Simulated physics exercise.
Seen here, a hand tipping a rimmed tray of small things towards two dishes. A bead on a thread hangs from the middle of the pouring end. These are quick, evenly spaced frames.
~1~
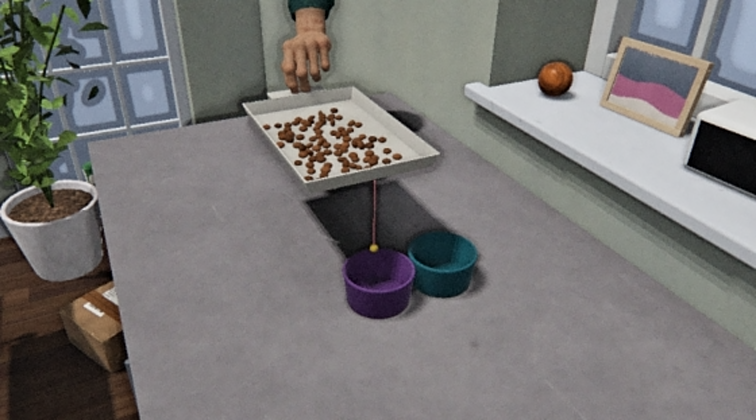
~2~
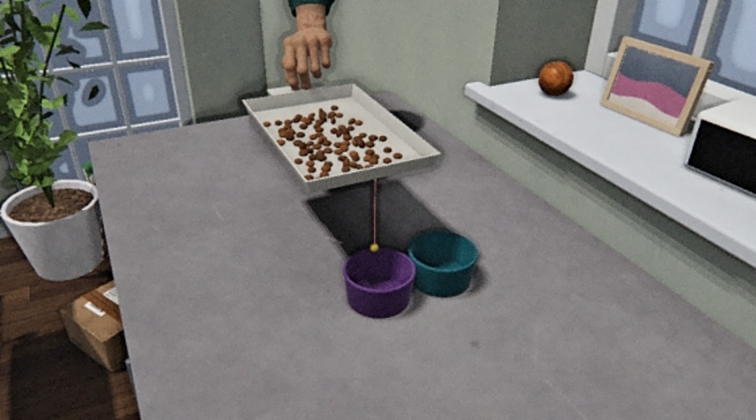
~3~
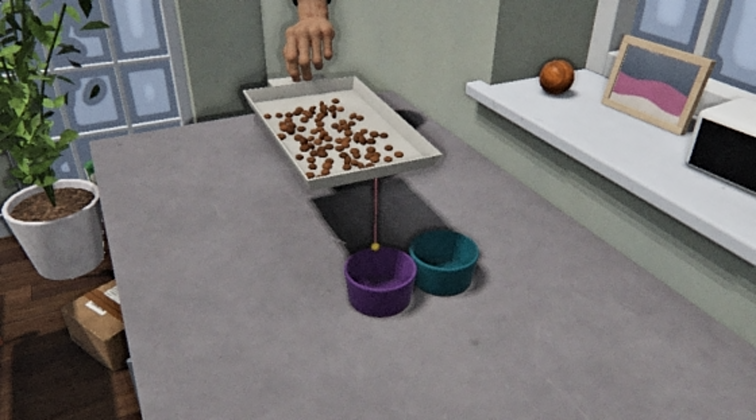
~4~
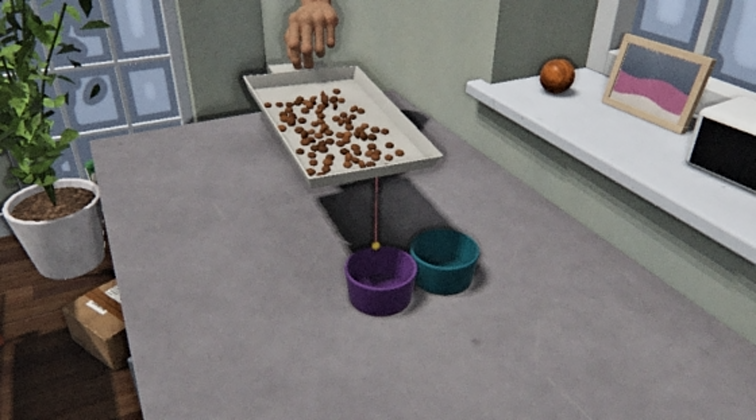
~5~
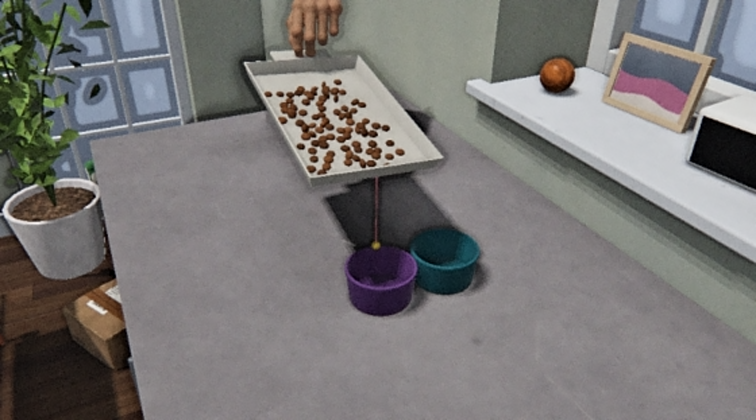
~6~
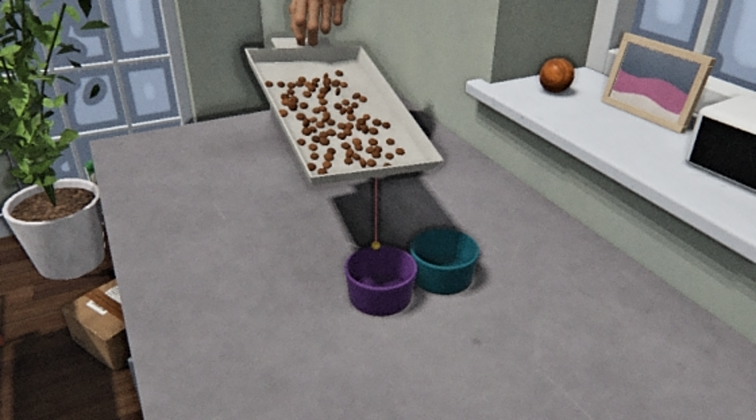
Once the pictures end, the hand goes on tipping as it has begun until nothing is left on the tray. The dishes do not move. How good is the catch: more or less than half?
Caught overall: Over half.
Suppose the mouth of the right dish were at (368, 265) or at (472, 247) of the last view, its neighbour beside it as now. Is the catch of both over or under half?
At the first place less than half, at the second more than half.
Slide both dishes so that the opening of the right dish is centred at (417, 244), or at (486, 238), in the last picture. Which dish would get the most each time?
One: The right dish. Two: The dish on the left.
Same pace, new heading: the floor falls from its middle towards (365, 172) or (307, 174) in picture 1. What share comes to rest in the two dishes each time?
About 50 and 0 per cent.
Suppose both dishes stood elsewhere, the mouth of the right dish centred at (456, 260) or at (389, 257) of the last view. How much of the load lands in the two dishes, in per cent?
About 60 and 20 per cent.
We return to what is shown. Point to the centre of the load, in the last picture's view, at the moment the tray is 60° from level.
Around (401, 158).
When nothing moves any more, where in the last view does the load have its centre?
Roughly at (437, 273).
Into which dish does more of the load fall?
It is the right one.
Soon after the last picture, tray tipped steeply; nearly all on the tray; a small part in the air.
A little later, tray tipped right over; about a quarter on the tray; a small part in the left dish; about half in the right dish; a stray few outside both; about a quarter in the air.
Later still, tray tipped past a quarter turn; about a quarter in the left dish; most in the right dish; a small part outside both.
At rest, tray tipped past a quarter turn; about a quarter in the left dish; most in the right dish; a small part outside both.
